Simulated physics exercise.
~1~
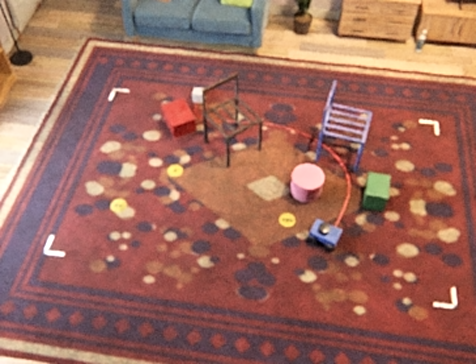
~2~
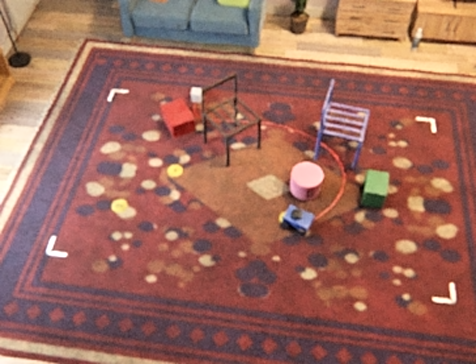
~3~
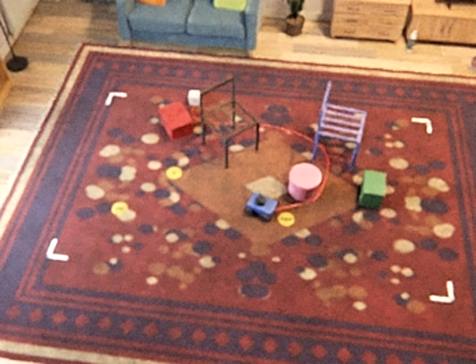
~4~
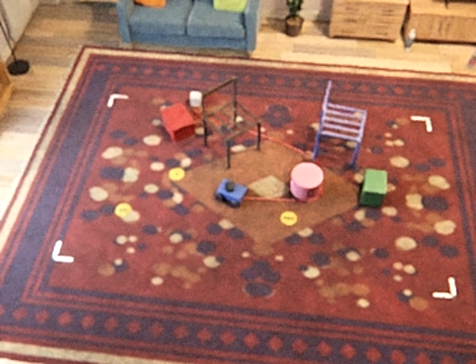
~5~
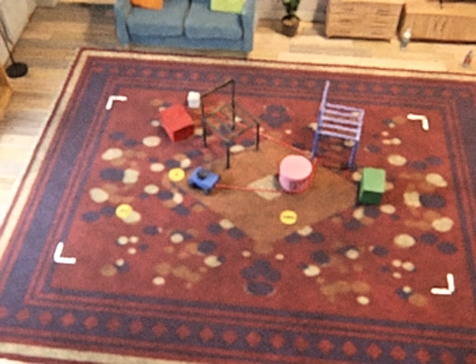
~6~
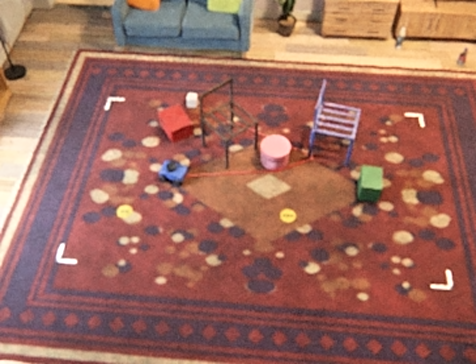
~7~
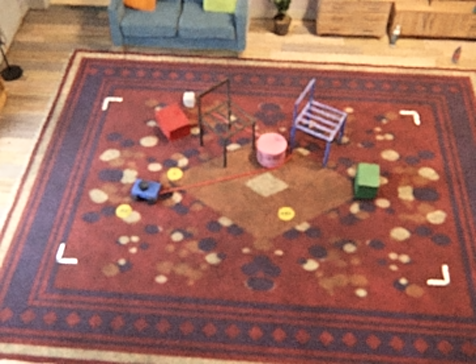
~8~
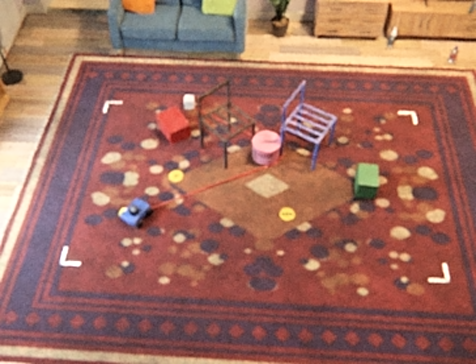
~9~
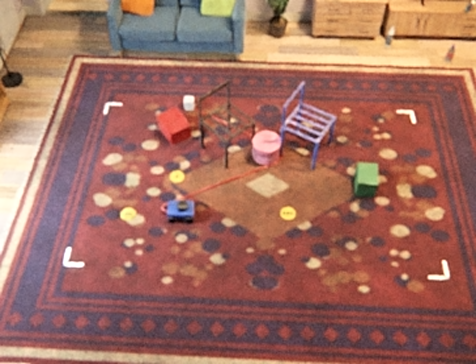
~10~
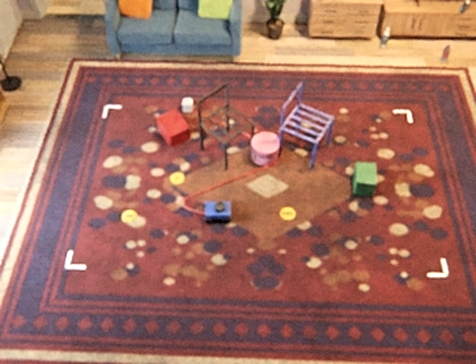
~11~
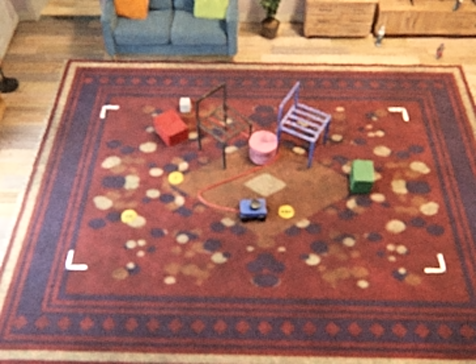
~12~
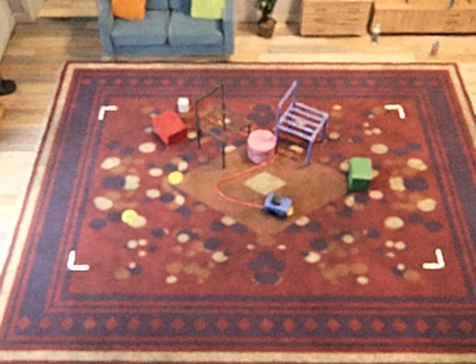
Blue cart trailing a red lead across a patterned rug, shifting a pink bucket and blue chair, then turning back rightward.
